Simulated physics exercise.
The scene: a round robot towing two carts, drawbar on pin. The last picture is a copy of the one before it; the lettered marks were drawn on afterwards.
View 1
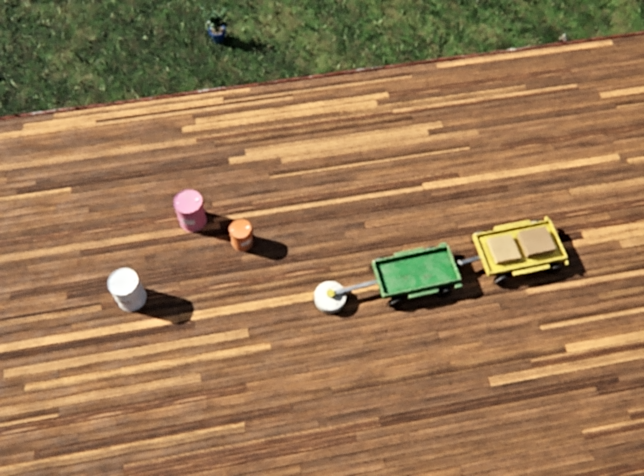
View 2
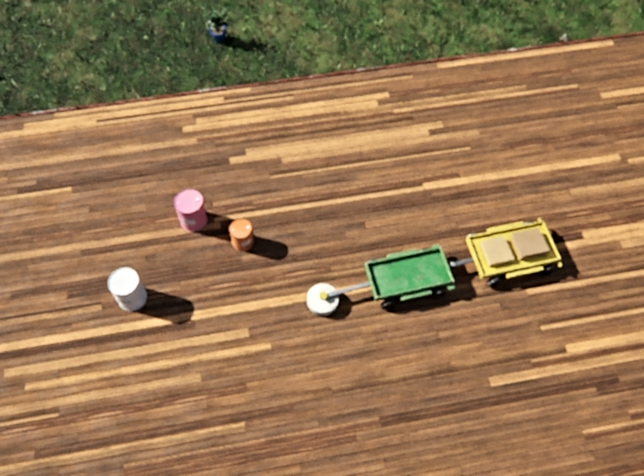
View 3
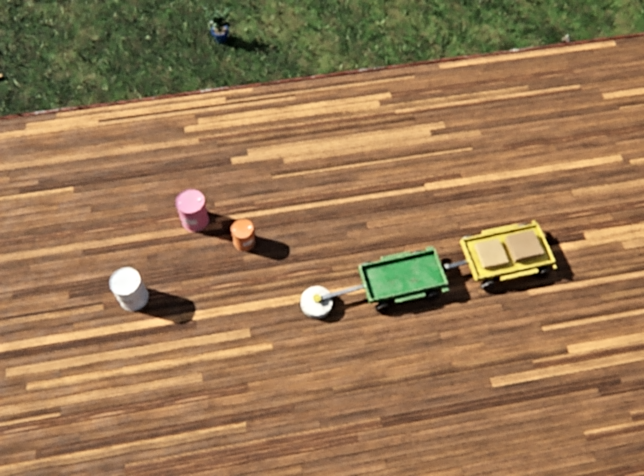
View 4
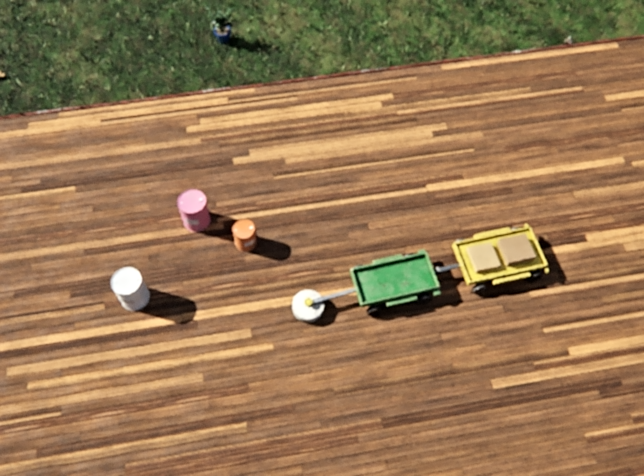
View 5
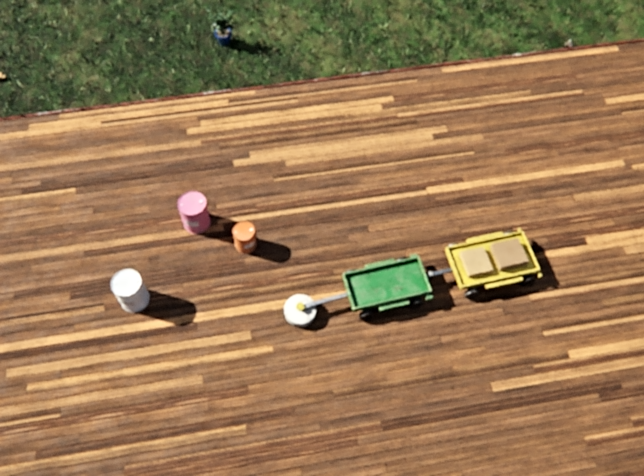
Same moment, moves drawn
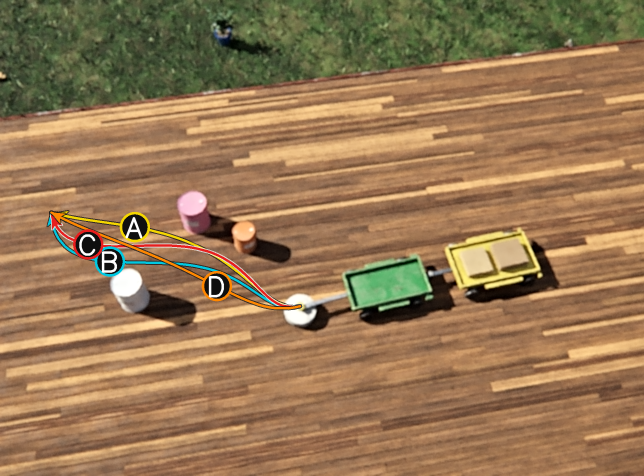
To begin with, a small round white robot sits on a wooden deck, hitched to a green cart and a yellow cart carrying two boxes. It tows them slowly leftward and slightly downward, while the white, pink and orange containers to the left stay in place, leaving the robot a little nearer them.
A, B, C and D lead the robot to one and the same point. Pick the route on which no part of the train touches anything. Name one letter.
It should follow D.
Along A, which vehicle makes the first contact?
It is the green cart.
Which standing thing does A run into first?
The orange keg.
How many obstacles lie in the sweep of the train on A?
It touches two.
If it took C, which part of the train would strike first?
The green cart touches first.
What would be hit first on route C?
The orange keg.
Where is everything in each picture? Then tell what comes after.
In the first picture, green cart (416, 272); yellow cart (520, 247); white drum (132, 298).
In the second picture, robot (323, 299); green cart (409, 274); yellow cart (513, 249); white drum (133, 298).
In the third picture, robot (317, 301); green cart (403, 276); yellow cart (507, 252); orange keg (245, 242).
In the fourth picture, robot (308, 305); green cart (394, 279); yellow cart (500, 255); pink drum (197, 221).
In the fifth picture, robot (300, 310); green cart (387, 284); yellow cart (492, 260); white drum (135, 299); pink drum (197, 222); orange keg (246, 245).
On the copy, A from (300, 306) via (187, 242) to (55, 213); B from (300, 306) via (162, 263) to (51, 212); C from (300, 306) via (174, 246) to (52, 215); D from (300, 306) via (172, 264) to (51, 212).
On D. First, robot (208, 285), last cart (406, 280).
Then, robot (123, 247), last cart (309, 288).
Finally, robot (54, 217), last cart (226, 274); nothing has been touched.
By contrast, A meets the pink drum and orange keg; B meets the white drum; C meets the orange keg.
